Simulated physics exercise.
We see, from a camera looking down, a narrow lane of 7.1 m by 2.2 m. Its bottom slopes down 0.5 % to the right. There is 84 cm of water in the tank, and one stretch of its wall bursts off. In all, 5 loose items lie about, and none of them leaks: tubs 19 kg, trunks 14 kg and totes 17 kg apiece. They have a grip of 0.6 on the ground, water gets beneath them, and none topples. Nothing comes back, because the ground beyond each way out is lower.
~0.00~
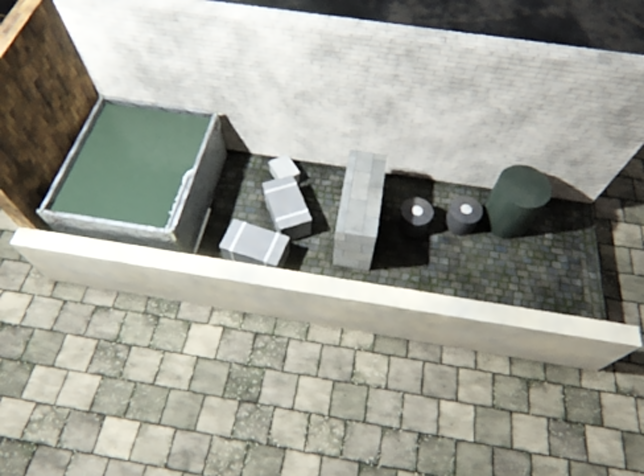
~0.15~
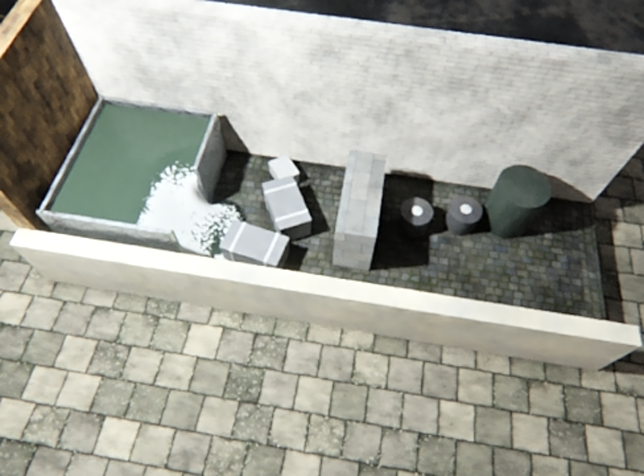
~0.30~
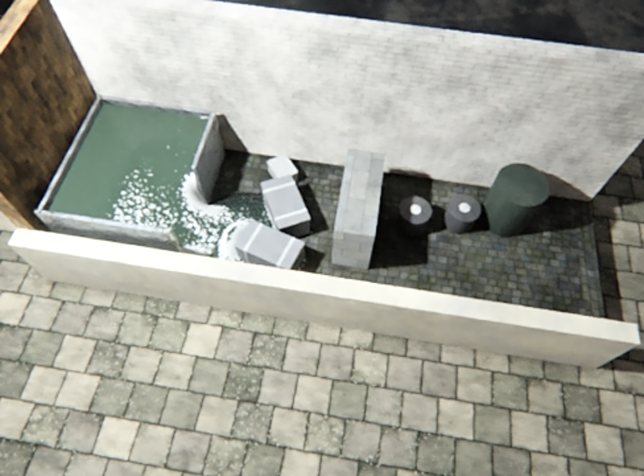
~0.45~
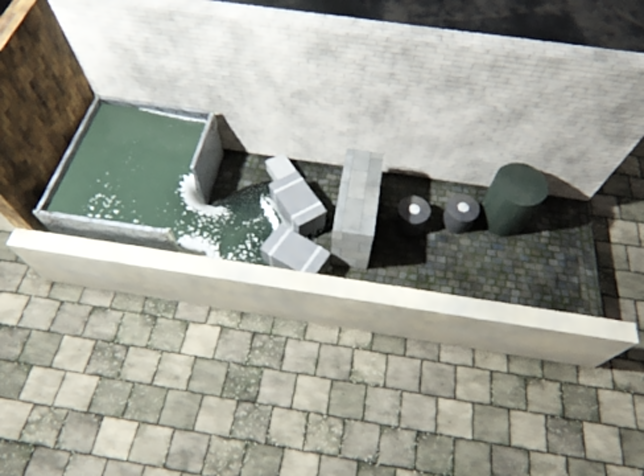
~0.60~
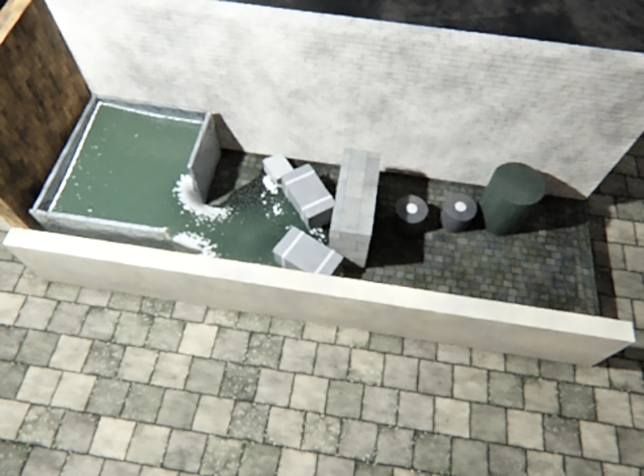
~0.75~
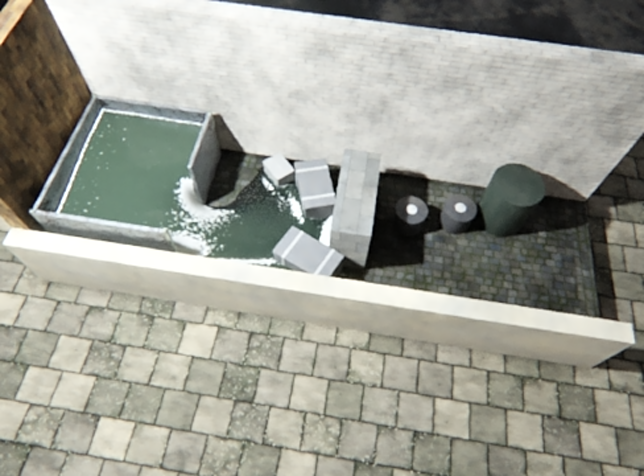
In the video, green water bursts through the side of a tank in a narrow walled lane and spreads right, foaming around pale boxes and pushing them toward a gray block, while the dark round objects beyond stay still.
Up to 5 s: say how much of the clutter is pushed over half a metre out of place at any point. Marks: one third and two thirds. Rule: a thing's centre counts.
The fraction meets or beats two thirds.
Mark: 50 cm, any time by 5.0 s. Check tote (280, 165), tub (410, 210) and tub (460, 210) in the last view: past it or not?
Beyond the mark, within the mark, beyond the mark.
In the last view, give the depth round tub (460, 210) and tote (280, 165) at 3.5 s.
10 and 14 cm.
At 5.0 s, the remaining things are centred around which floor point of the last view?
Close to (387, 232).
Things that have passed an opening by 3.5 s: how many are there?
By that moment the number is 0.
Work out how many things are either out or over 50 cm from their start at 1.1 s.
Answer: 2.
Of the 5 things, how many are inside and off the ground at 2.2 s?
By my count, 2.
After 1.1 s 2 of 5 are over 50 cm from their spots; 1 afloat.
After 2.2 s 2 of 5 are over 50 cm from their spots; 2 afloat.
After 3.5 s 4 of 5 are over 50 cm from their spots; 3 afloat.
After 5.0 s 3 of 5 are over 50 cm from their spots, and 4 have been at some point; 2 afloat.
